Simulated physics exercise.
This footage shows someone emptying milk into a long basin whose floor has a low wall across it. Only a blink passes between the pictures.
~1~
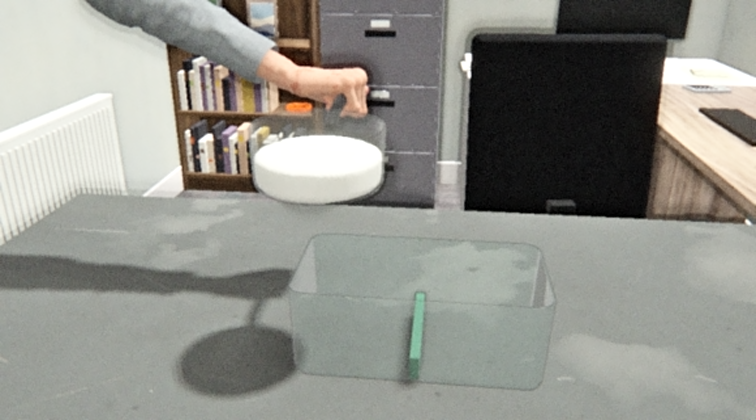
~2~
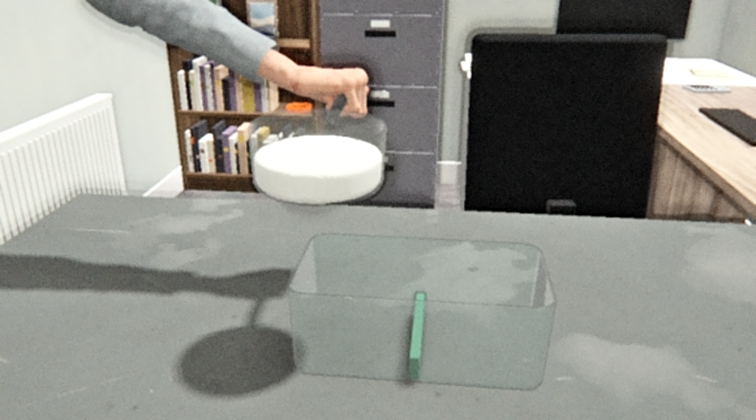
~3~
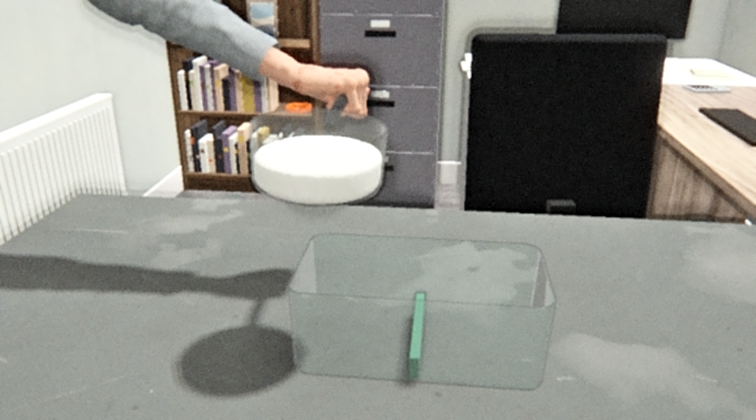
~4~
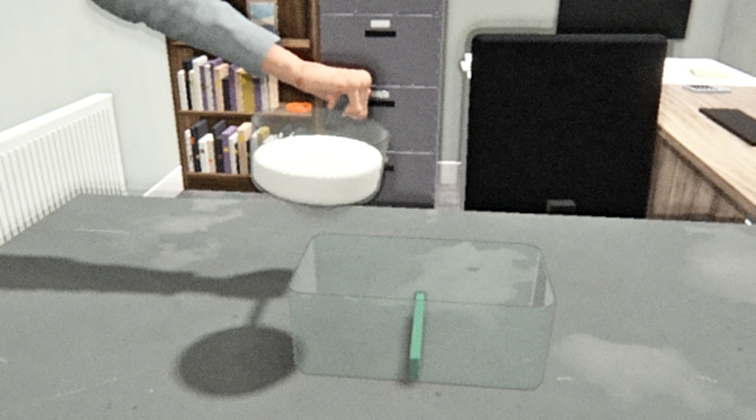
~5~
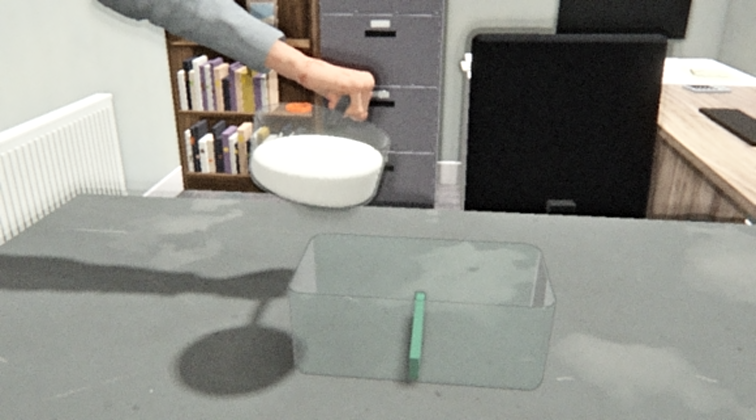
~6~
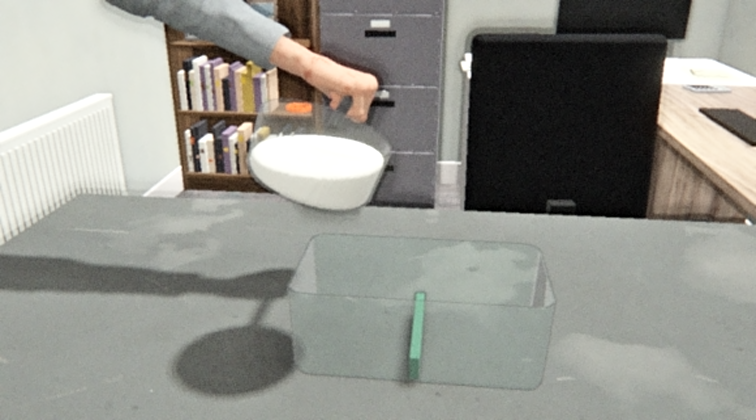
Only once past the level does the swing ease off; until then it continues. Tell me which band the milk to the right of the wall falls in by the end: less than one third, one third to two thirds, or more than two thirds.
The share right of the wall falls in the middle range, one third to two thirds.
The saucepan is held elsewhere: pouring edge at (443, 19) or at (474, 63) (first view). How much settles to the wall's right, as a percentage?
First try 80 %, second try 75 %.
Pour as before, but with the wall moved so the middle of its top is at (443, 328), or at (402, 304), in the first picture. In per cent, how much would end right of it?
Note: Roughly 15 % in case one, 60 % in case two.
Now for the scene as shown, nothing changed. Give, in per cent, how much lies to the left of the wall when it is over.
Around 55 percent.
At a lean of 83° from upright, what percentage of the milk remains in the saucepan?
About 40 per cent.
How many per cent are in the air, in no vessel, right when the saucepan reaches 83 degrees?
Roughly 45 %.
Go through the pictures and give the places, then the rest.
Tilt 0°; pouring edge (384, 129); surface from (258, 150) to (382, 155); the long basin's rim runs from (301, 261) to (547, 275); the wall's top is at (418, 324), in the first frame.
Tilt 1°; pouring edge (385, 130); surface from (258, 150) to (382, 155), in the second frame.
Tilt 3°; pouring edge (386, 133); surface from (258, 149) to (382, 156), in the third frame.
Tilt 7°; pouring edge (387, 138); surface from (258, 148) to (381, 157), in the fourth frame.
Tilt 13°; pouring edge (389, 145); surface from (257, 148) to (383, 159), in the fifth frame.
Tilt 20°; pouring edge (389, 153); surface from (256, 146) to (384, 159), in the sixth frame.
A moment on, the saucepan is tipped on its side and 42 per cent is still to pour, 4 is left of the wall and 11 right of it.
Next, the saucepan is tipped right over and 7 per cent is still to pour, 42 is left of the wall and 42 right of it.
Then the saucepan is tipped right over and 0 per cent is still to pour, 54 is left of the wall and 44 right of it.
Later the saucepan is tipped right over and 0 per cent is still to pour, 55 is left of the wall and 44 right of it.
In the end 54 per cent lies left of the wall, 44 right of it and 1 outside.
